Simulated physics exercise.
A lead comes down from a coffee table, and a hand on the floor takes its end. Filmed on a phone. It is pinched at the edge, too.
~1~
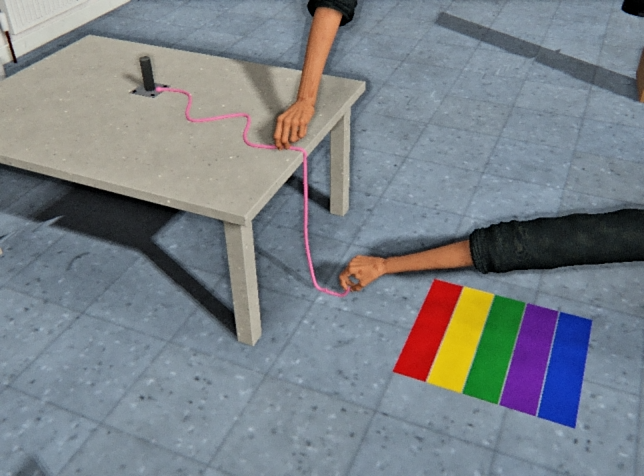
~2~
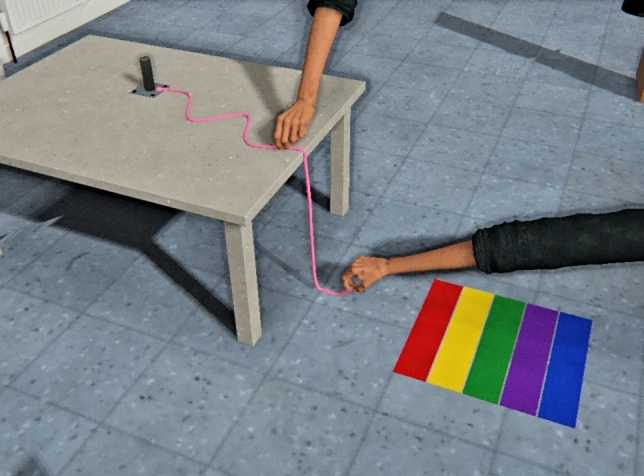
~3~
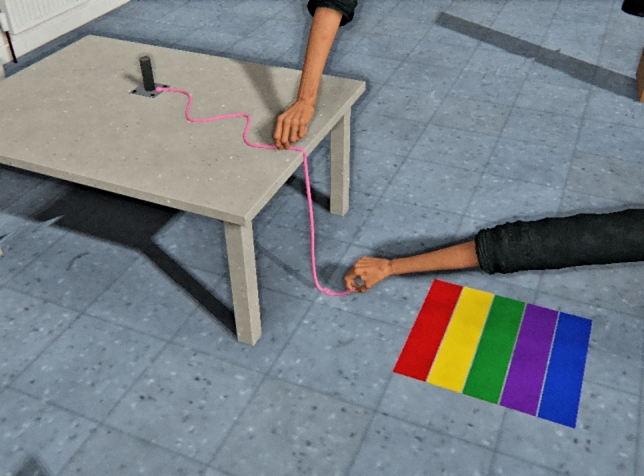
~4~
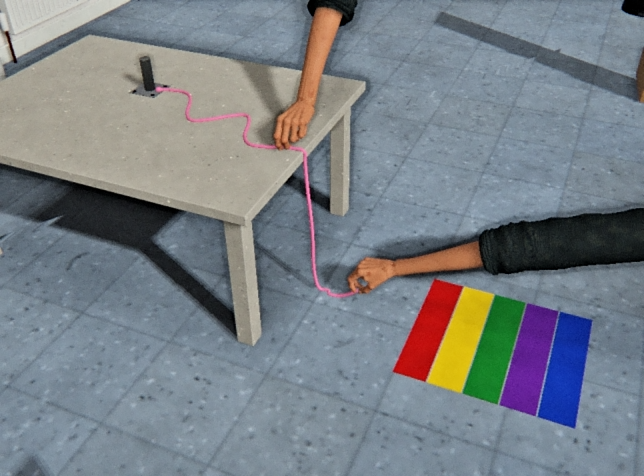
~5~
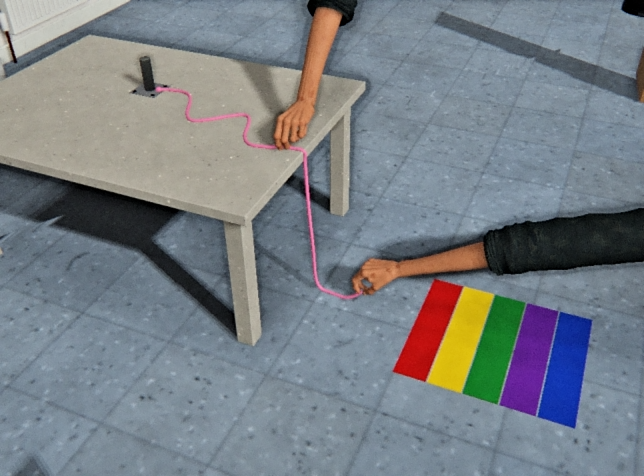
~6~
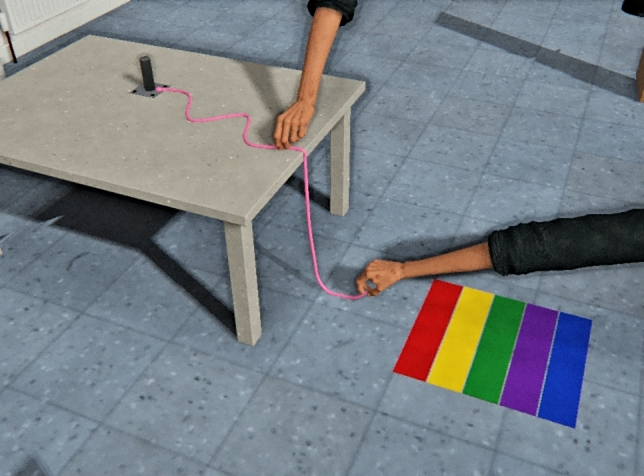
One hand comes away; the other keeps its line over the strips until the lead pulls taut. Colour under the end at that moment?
Purple.
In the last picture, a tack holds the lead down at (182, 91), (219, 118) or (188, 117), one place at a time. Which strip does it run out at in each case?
Purple; green; green.
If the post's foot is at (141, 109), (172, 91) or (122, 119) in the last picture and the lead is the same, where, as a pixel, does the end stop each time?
It works out at around (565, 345), (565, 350) and (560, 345) for the three tries.
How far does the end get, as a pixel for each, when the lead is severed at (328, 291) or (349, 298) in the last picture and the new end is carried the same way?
For the first cut it's about (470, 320), and for the second about (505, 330).
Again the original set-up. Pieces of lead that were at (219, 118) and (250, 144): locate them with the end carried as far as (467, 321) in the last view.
Approx. (245, 124); approx. (311, 160).
Soon after, end near (467, 321); over yellow.
Then, end near (510, 333); over green.
At full stretch, end near (536, 340); over purple. It gets as far as the purple strip.
